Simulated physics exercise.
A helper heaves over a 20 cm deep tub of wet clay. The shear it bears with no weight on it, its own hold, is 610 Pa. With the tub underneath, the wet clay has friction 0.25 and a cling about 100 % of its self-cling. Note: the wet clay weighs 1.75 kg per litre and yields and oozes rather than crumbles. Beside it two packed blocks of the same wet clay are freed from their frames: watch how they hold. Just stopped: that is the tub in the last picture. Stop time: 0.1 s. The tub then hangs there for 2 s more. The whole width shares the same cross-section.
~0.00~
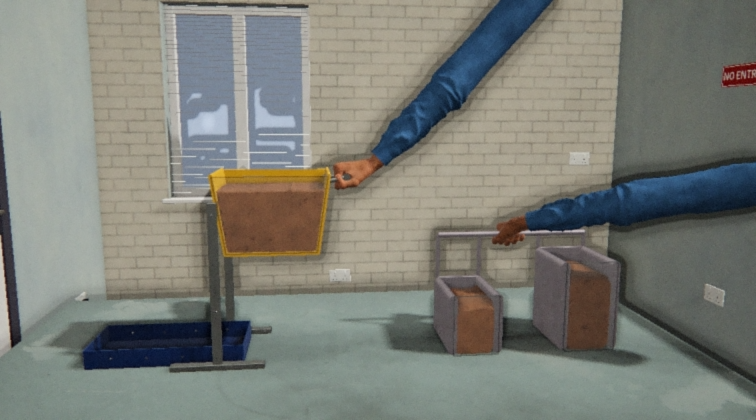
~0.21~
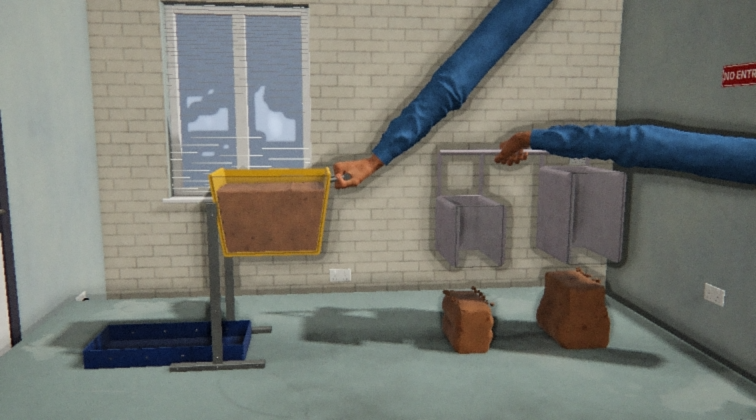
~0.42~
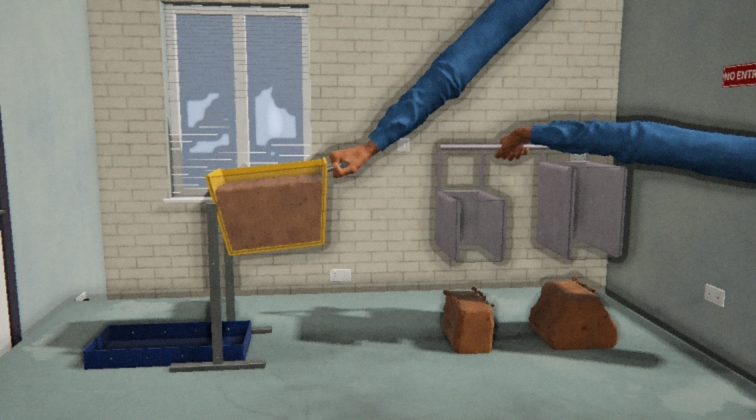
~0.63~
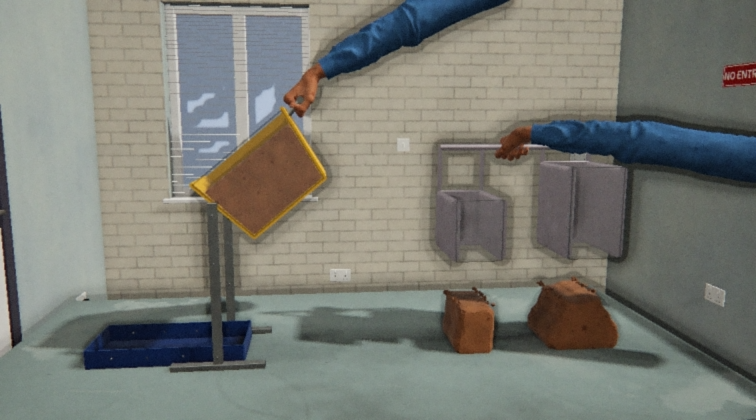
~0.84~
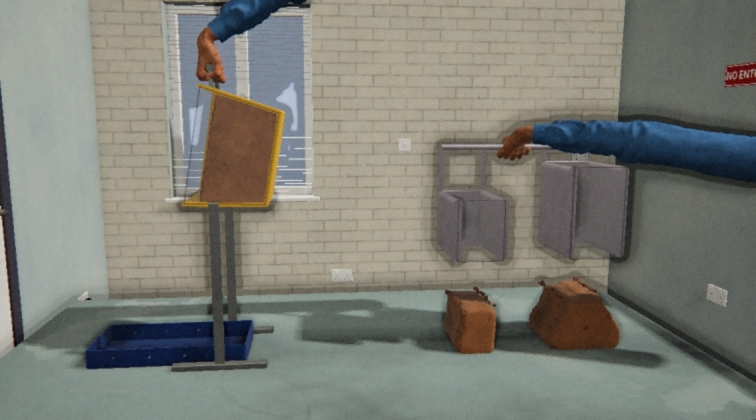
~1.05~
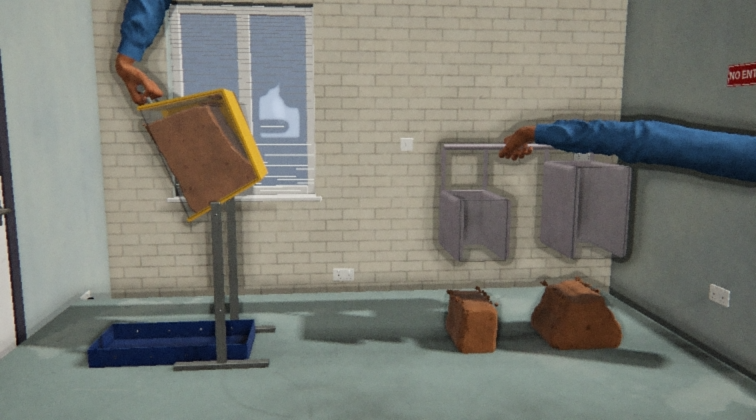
Two blue-sleeved arms reach in from the upper right and right of a pale room with a brick wall and a blinded window, seen from the front, one holding a yellow-rimmed tub of brown clay on a grey stand above a blue tray. The other lifts two grey moulds off brown clay blocks, which slump slightly. The first arm then swings the tub up and over leftward, its clay shifting inside.
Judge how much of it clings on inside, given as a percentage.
Something like 8 % clings on inside.
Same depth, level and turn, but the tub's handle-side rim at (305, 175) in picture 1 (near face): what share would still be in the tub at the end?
Roughly 8 %.
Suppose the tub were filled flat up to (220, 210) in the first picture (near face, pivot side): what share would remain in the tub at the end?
8 %.
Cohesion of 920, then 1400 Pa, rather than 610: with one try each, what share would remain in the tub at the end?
Respectively, close to 12 % and close to 14 %.
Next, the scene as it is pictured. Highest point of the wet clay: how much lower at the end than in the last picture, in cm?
Roughly 0 cm.
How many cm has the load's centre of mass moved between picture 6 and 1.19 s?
Roughly 12 cm.
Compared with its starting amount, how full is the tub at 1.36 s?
Roughly 16 per cent.
After 1.19 s, the tub is at 111 degrees and holds 43 %.
After 1.36 s, the tub is at 111 degrees and holds 16 %.
After 1.53 s, the tub is at 111 degrees and holds 8 %.
After 1.70 s, the tub is at 111 degrees and holds 8 %.
After 3.05 s, at the end, the tub is at 111 degrees and holds 8 %.
